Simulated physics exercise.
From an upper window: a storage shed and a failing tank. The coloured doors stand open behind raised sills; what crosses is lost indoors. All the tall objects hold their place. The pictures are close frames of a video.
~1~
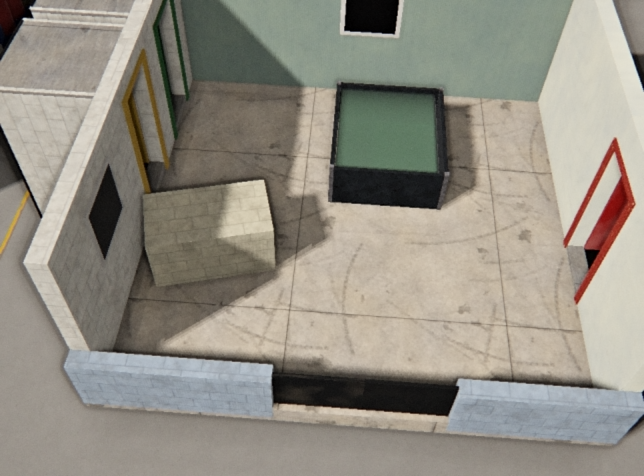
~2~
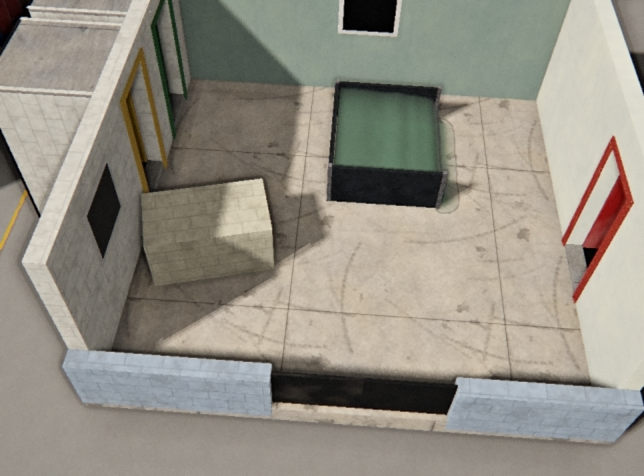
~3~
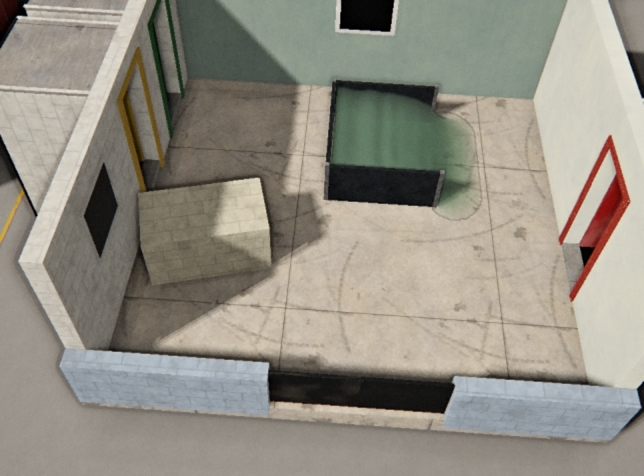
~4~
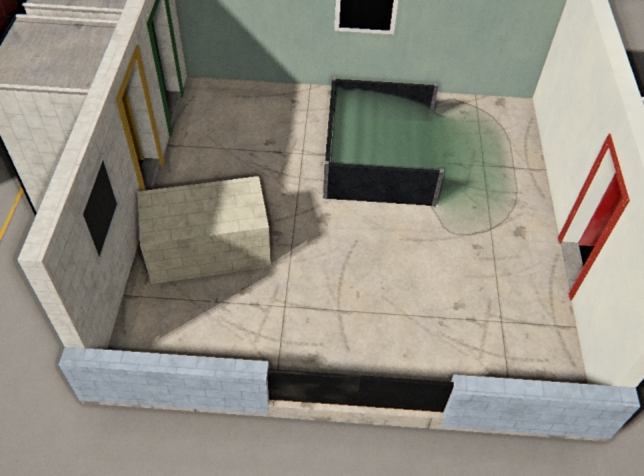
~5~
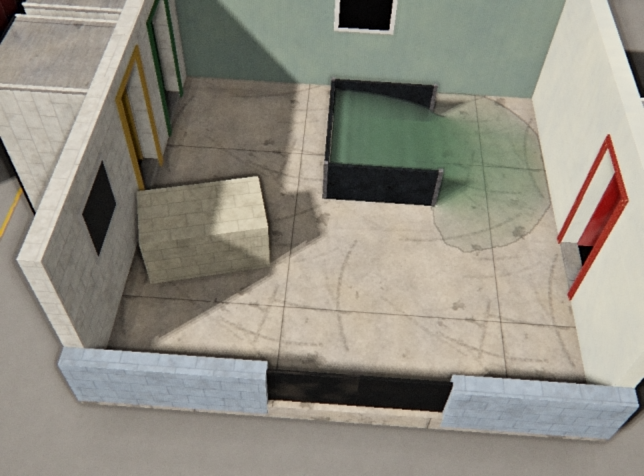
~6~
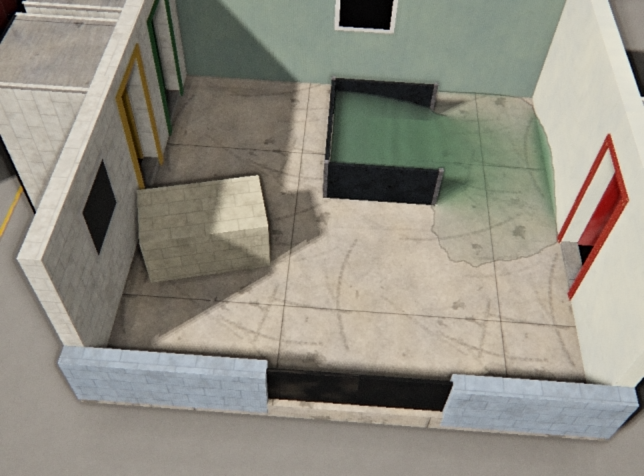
A dark tank in a walled yard opening on its right side, green water pouring out and spreading across the floor.
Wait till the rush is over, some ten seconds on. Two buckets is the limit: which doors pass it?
One by one: The green door admits no more than that; the red door lets in a lot; the yellow door admits no more than that.
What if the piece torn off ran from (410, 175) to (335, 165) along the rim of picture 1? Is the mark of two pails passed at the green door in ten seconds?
The green door keeps below it.
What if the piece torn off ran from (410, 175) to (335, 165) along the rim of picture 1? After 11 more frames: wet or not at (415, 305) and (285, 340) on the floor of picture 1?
As listed: Wet, flooded.
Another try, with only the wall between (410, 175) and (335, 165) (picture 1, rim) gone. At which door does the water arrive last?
I say the door marked green.
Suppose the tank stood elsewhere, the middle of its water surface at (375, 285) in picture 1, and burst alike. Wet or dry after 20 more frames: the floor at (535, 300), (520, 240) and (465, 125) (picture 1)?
In that order: Awash, flooded, awash.
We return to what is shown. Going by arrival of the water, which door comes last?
The one in yellow.
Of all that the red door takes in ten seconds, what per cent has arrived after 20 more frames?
Near 90 in a hundred.
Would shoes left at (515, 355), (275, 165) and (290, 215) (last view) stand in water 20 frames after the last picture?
In turn: Awash, not flooded, free of water.
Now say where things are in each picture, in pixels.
The first picture shows the tank at (389, 130) is whole and still.
In the second picture, the front is at a hidden place, out from the gap at (435, 153).
In the third picture, the front is at (457, 118), out from the gap at (432, 153).
In the fourth picture, the front is at (472, 109), out from the gap at (431, 153).
In the fifth picture, the front is at (525, 126), out from the gap at (430, 154).
In the sixth picture, water pours out at (431, 153) and has run to (532, 110).
A moment on, water covers 20 % of the floor; the green door not reached, the red door under two buckets in, the yellow door not reached.
Next, water covers 25 % of the floor; the green door not reached, the red door over two buckets in, the yellow door not reached.
Then, water covers 50 % of the floor; the green door not reached, the red door over two buckets in, the yellow door not reached.
Later, water covers 80 % of the floor; the green door under two buckets in, the red door over two buckets in, the yellow door wet at the sill, nothing in.
In the end, water covers 100 % of the floor; the green door under two buckets in, the red door over two buckets in, the yellow door wet at the sill, nothing in.
